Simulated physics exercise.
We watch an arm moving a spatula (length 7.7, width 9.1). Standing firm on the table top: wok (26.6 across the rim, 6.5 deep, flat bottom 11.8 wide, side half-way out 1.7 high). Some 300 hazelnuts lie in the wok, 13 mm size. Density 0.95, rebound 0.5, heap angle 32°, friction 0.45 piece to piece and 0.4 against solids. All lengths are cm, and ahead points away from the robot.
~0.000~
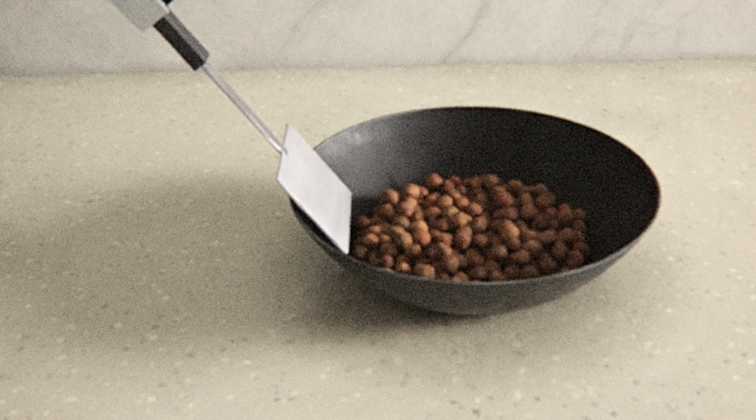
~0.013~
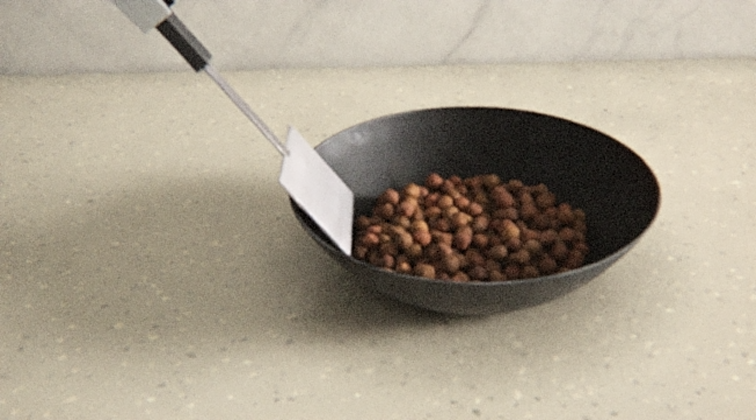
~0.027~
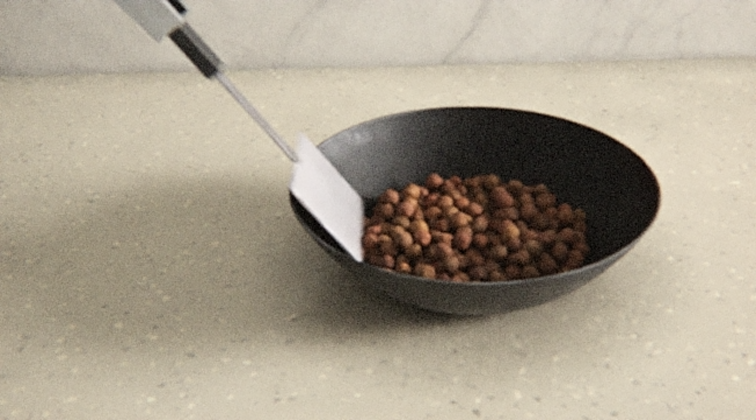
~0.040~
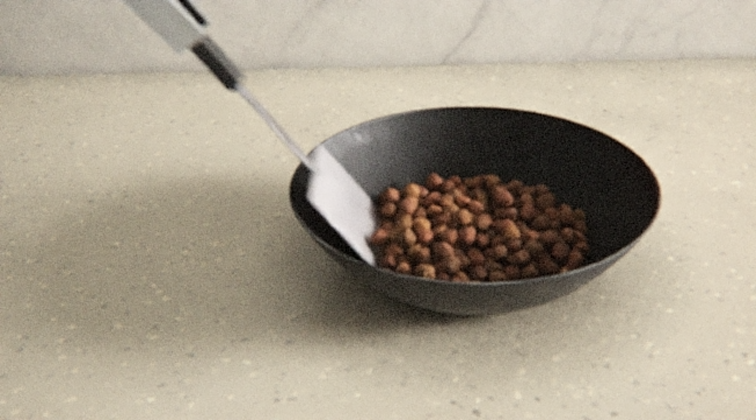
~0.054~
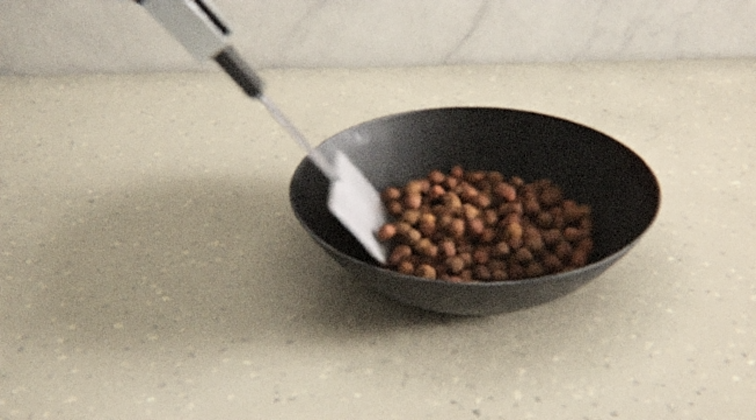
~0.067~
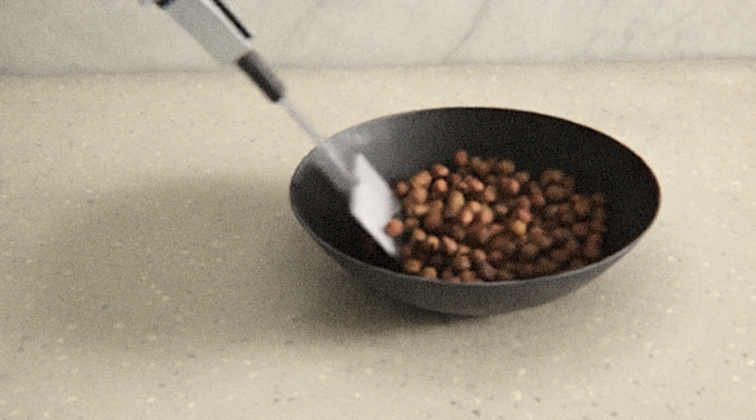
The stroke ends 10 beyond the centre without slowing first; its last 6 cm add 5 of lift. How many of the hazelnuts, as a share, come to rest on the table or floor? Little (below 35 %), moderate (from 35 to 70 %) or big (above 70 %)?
A moderate share, from 35 to 70 %, ends on the table or floor.
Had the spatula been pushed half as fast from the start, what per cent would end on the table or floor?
In that case some 25 per cent.
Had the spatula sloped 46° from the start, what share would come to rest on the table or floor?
It would be near 40 per cent.
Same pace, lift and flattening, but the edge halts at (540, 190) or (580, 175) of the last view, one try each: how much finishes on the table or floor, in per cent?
Some 10 and 25 per cent.
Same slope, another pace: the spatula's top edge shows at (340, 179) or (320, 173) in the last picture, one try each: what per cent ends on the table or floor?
About 35 and 25 per cent.
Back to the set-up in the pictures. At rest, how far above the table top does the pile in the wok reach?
Some 4.5 cm.
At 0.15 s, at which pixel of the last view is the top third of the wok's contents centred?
Around (582, 184).
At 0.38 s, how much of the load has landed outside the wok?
About 15 per cent.
After 0.11 s, sloping 54°, highest piece 8 above the table; 299 in the wok.
After 0.15 s, sloping 54°, highest piece 9 above the table; 299 in the wok.
After 0.38 s, sloping 54°, highest piece 36 above the table; 162 in the wok, 41 on the table or floor, 96 on the blade or in flight.
After 1.43 s, sloping 54°, highest piece 4 above the table; 162 in the wok, 137 on the table or floor.
In the end, 162 in the wok, 137 on the table or floor. That is 46 % on the table or floor.
